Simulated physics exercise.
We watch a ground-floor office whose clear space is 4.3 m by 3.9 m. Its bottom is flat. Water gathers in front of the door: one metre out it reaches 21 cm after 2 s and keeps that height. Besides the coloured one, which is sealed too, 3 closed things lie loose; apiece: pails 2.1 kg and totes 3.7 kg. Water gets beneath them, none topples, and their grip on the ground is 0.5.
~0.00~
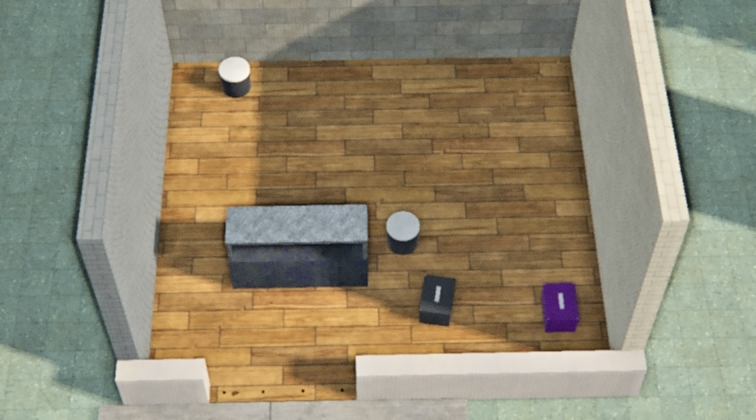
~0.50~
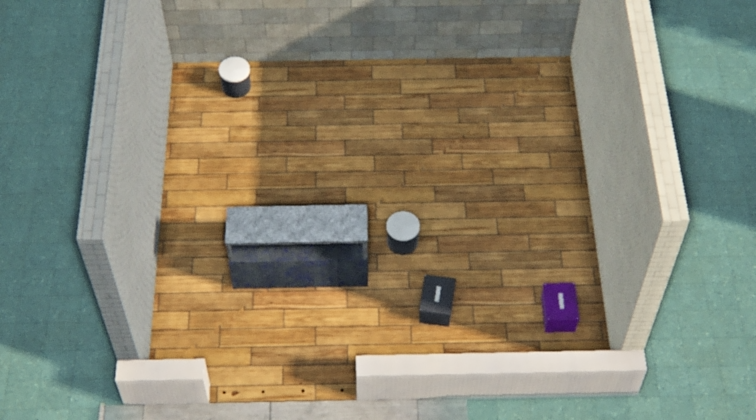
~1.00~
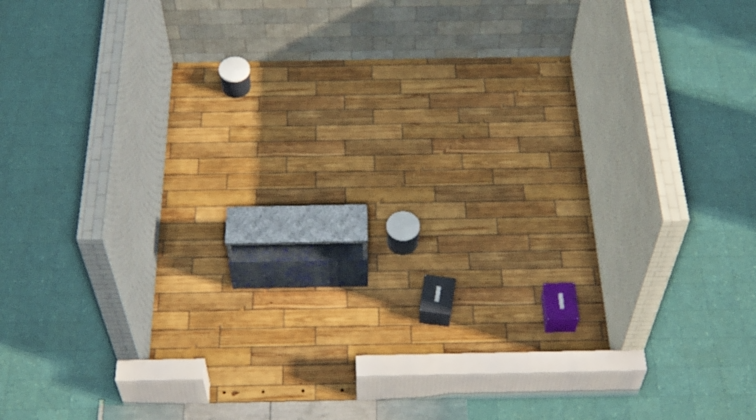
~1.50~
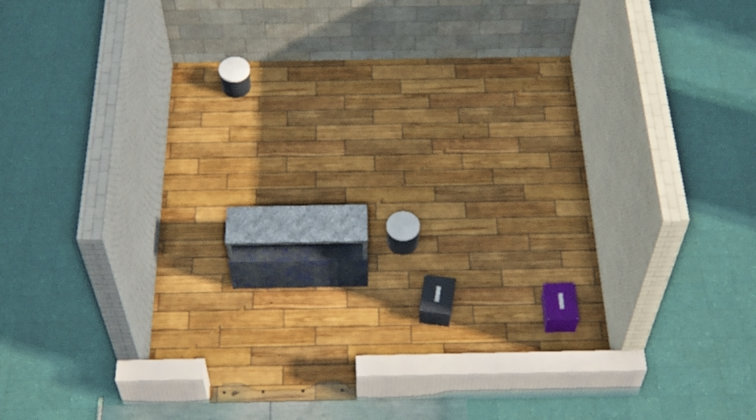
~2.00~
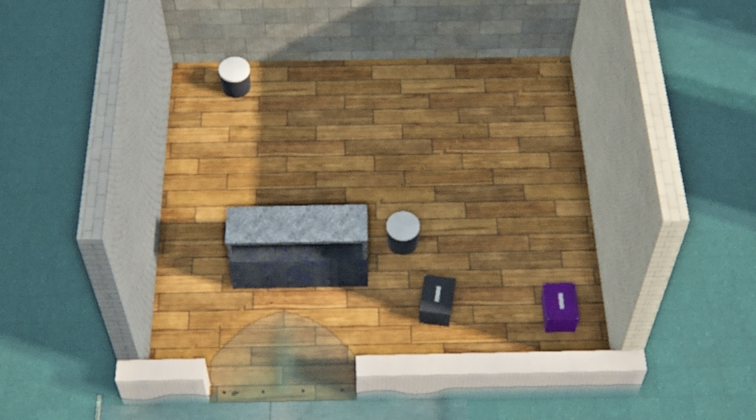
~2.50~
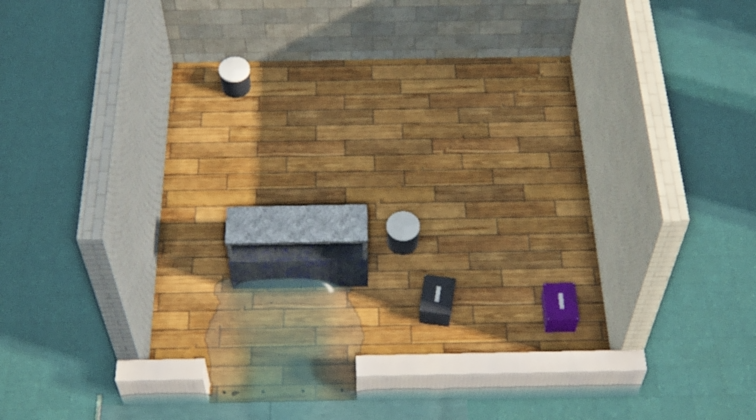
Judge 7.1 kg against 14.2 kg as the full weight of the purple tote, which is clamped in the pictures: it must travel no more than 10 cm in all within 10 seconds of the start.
I expect that neither weight holds it.
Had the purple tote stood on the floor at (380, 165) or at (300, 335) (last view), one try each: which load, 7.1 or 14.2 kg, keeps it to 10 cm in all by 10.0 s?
In turn: The smaller is enough; neither is enough.
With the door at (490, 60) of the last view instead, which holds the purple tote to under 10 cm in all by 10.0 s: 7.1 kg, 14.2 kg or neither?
Then neither load is enough.
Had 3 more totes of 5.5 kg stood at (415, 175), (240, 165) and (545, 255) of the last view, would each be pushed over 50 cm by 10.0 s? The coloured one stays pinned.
In turn: Under, past it, more.
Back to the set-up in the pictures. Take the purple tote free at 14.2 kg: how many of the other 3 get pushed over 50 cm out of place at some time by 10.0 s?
3 of them.
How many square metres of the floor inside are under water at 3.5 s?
About 4.5 m2.
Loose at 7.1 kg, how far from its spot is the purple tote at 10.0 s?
Roughly 300 cm.
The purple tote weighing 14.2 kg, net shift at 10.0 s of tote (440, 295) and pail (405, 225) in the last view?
In that order: 140 cm, 50 cm.
After 3.5 s the purple tote would be 0 cm from its start with 7.1 kg and 0 cm from its start with 14.2 kg; 0 cm of water round it then.
After 4.5 s the purple tote would be 13 cm from its start with 7.1 kg and 1 cm from its start with 14.2 kg; 3 cm of water round it then.
After 7.0 s the purple tote would be 97 cm from its start with 7.1 kg and 6 cm from its start with 14.2 kg; 11 cm of water round it then.
After 10.0 s the purple tote would be 303 cm from its start with 7.1 kg and 99 cm from its start with 14.2 kg; 12 cm of water round it then.
